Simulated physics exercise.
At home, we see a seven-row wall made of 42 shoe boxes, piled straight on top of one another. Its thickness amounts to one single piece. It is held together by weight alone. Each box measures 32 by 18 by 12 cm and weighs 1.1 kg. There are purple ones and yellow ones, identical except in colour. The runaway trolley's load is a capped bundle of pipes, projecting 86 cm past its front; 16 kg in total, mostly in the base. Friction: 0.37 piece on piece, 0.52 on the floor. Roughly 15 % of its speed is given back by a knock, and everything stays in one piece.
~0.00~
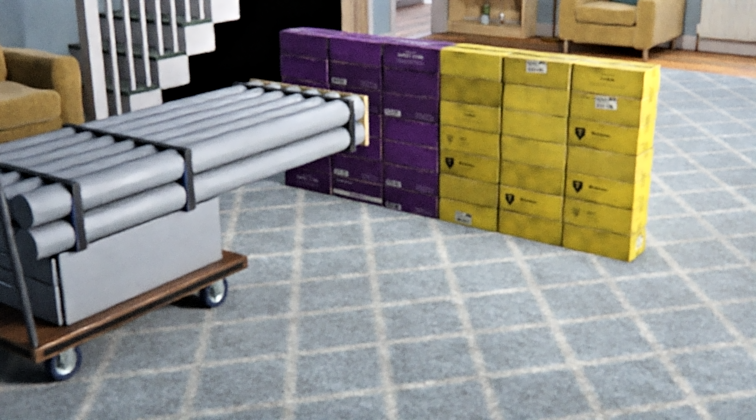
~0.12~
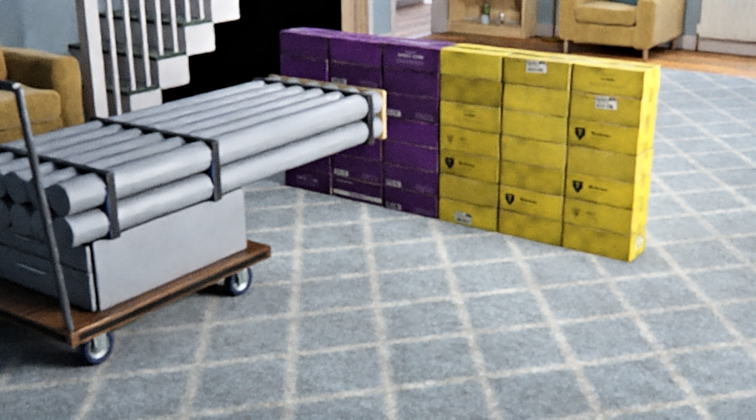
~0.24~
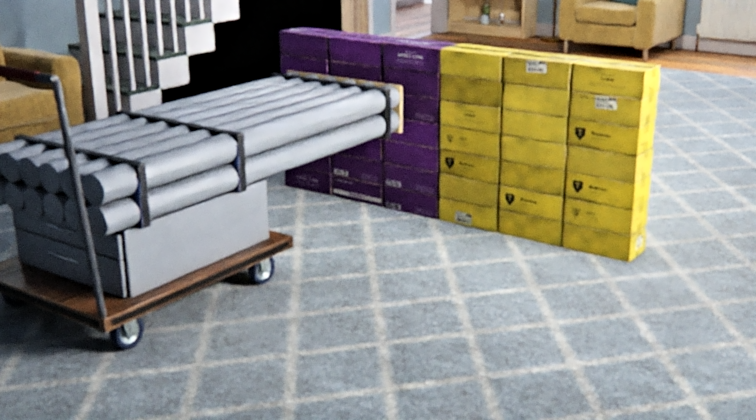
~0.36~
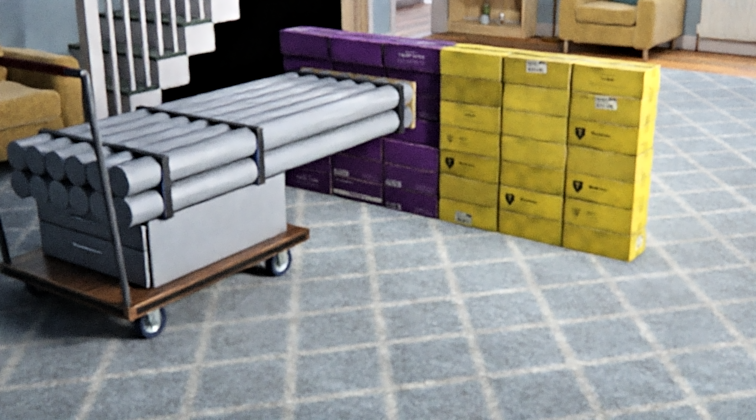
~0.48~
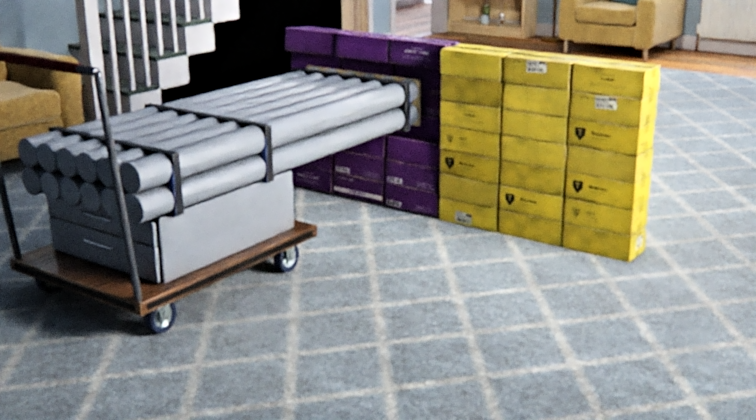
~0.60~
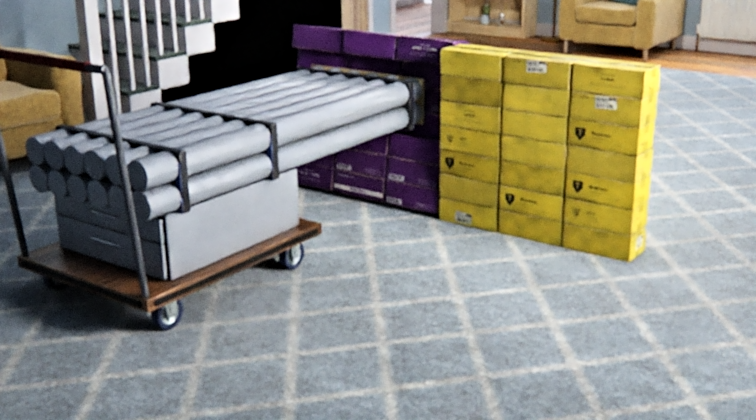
A trolley loaded with grey pipes rolls right and pushes into the stacked purple boxes.
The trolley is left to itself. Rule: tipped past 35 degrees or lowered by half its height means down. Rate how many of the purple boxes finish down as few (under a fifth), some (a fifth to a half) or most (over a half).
Most.
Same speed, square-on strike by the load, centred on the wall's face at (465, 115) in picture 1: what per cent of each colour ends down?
The yellow ones would be 70 per cent down and the purple ones 30 per cent.
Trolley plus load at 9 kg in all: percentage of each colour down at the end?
Result: Yellow 0, purple 0 %.
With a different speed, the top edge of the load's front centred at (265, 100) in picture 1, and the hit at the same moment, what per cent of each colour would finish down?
Result - yellow: 0%; purple: 80%.
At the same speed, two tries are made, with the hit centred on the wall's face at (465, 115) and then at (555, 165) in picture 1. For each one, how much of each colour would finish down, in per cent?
Down by colour - yellow: 70%, then 50%; purple: 30%, then 0%.
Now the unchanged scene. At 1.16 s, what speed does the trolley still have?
Speed: Around 0.2 m/s.
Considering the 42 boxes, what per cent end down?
Estimate: Close to 50%.
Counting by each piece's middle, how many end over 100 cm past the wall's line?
Roughly 6.
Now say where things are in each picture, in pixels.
In the first picture (each place is the centre of the face we see best), load (360, 113) 36 cm short of the wall; top purple box (355, 52); top yellow box (608, 81); all as stacked.
In the second picture, load (378, 108) 22 cm short of the wall; top purple box (355, 52).
In the third picture, load (395, 102) 8 cm short of the wall; top purple box (355, 52).
In the fourth picture, load (409, 98) 30 mm into the wall's line; top purple box (355, 52); 9 have shifted.
In the fifth picture, load (414, 96) 8 cm into the wall's line; top purple box (361, 48) tilted 4°; 21 have shifted.
In the sixth picture, load (418, 95) 11 cm into the wall's line; top purple box (368, 45) tilted 9°; top yellow box (608, 81); 21 have shifted.
By 0.88 s, load 18 cm past the wall's line, still rolling; none of the 21 purple boxes down (0 of 42 in all colours); top purple box tilted 21°.
By 1.16 s, load 23 cm past the wall's line, still rolling; 21 of the 21 purple boxes down (21 of 42 in all colours); top purple box tilted 50°, 21 cm lower.
By 1.48 s, load 27 cm past the wall's line, still rolling; 21 of the 21 purple boxes down (21 of 42 in all colours); top purple box on its side.
When it is over (2.4 s), load 30 cm past the wall's line, stopped; 21 of the 21 purple boxes down (21 of 42 in all colours); top purple box upside down; top yellow box unmoved. That is 100 per cent. In pixels of the last frame, middles, top purple box near (492, 130), top yellow box near (616, 78).
